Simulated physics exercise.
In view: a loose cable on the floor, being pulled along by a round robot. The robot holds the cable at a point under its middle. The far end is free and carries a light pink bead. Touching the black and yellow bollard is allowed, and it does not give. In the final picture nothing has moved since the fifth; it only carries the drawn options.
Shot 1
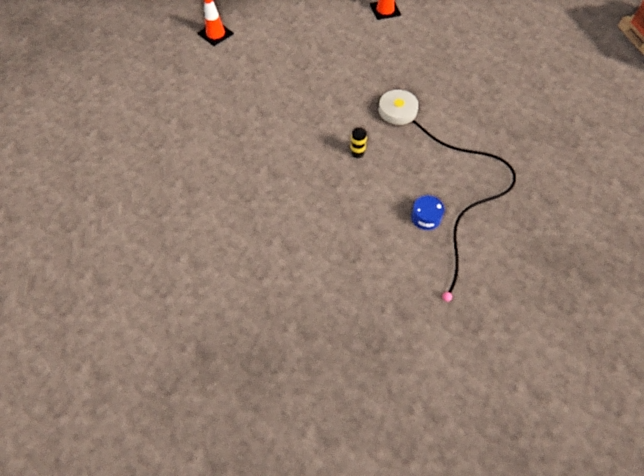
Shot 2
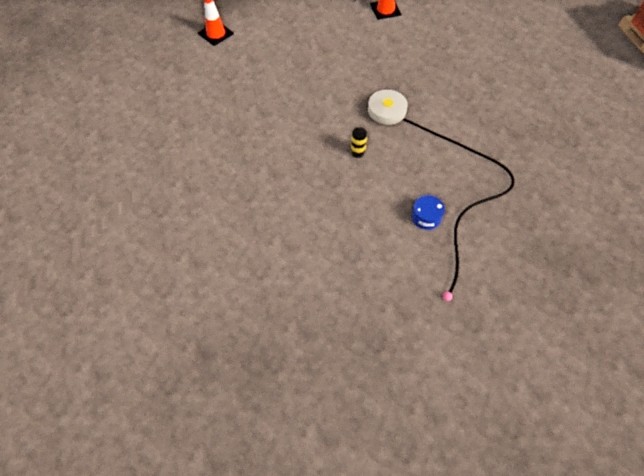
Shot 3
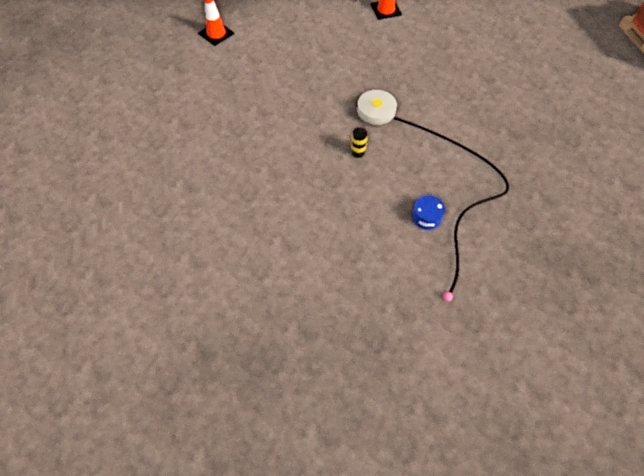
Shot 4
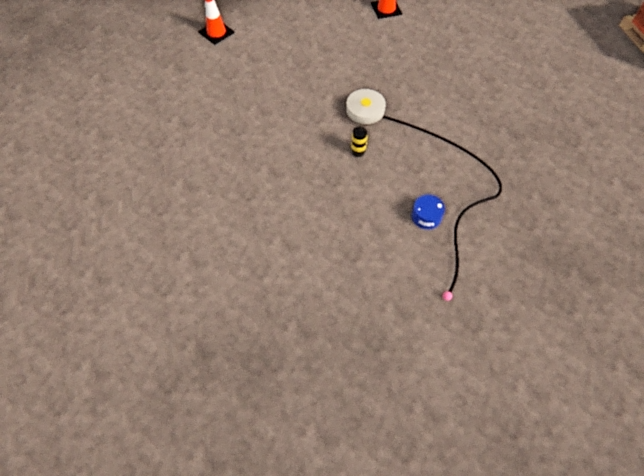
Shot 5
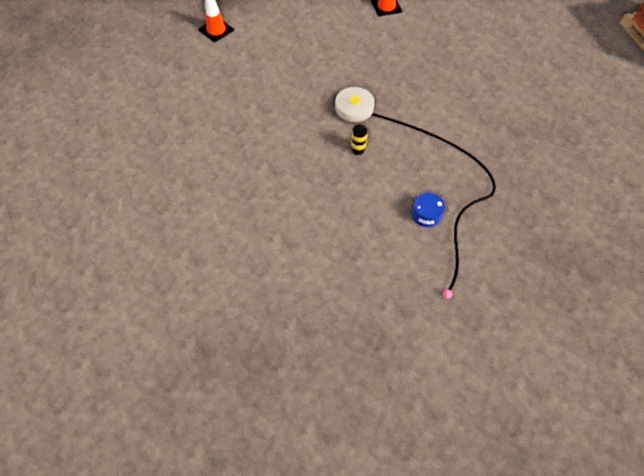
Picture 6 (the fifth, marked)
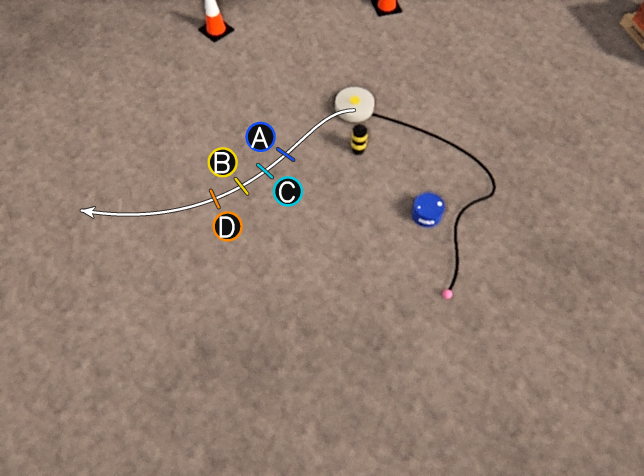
A round white robot slid slowly left across the floor past the top of a black and yellow bollard, drawing its black cable straighter while the pink-beaded end and the blue tub stayed put.
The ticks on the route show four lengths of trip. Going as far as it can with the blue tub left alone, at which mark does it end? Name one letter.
All is well up to C.
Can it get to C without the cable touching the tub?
Yes.
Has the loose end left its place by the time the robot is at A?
By then, no.
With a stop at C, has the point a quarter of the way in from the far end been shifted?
No.
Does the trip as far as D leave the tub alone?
No.
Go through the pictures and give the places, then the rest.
Free end (447, 297); blue tub (428, 213); bollard (358, 143), in the first picture.
Robot (387, 108); free end (448, 296), in the second picture.
Robot (377, 108); bollard (359, 143), in the third picture.
Robot (366, 107); blue tub (428, 212), in the fourth picture.
Robot (355, 105); free end (447, 294); blue tub (428, 210); bollard (359, 140), in the fifth picture.
On the marked copy, A at (286, 154); B at (241, 186); C at (265, 171); D at (215, 199); the route from (354, 110) via (240, 187) to (81, 210).
With C. Early on, robot (319, 120), middle of the cable (463, 167), free end (447, 294).
Further on, robot (291, 145), middle of the cable (443, 165), free end (447, 294).
At the end, robot (264, 167), middle of the cable (409, 168), free end (447, 294); only the bollard has been touched, if anything.
As for the rest, A is safe but short; B brings the cable against the tub; D brings the cable against the tub.
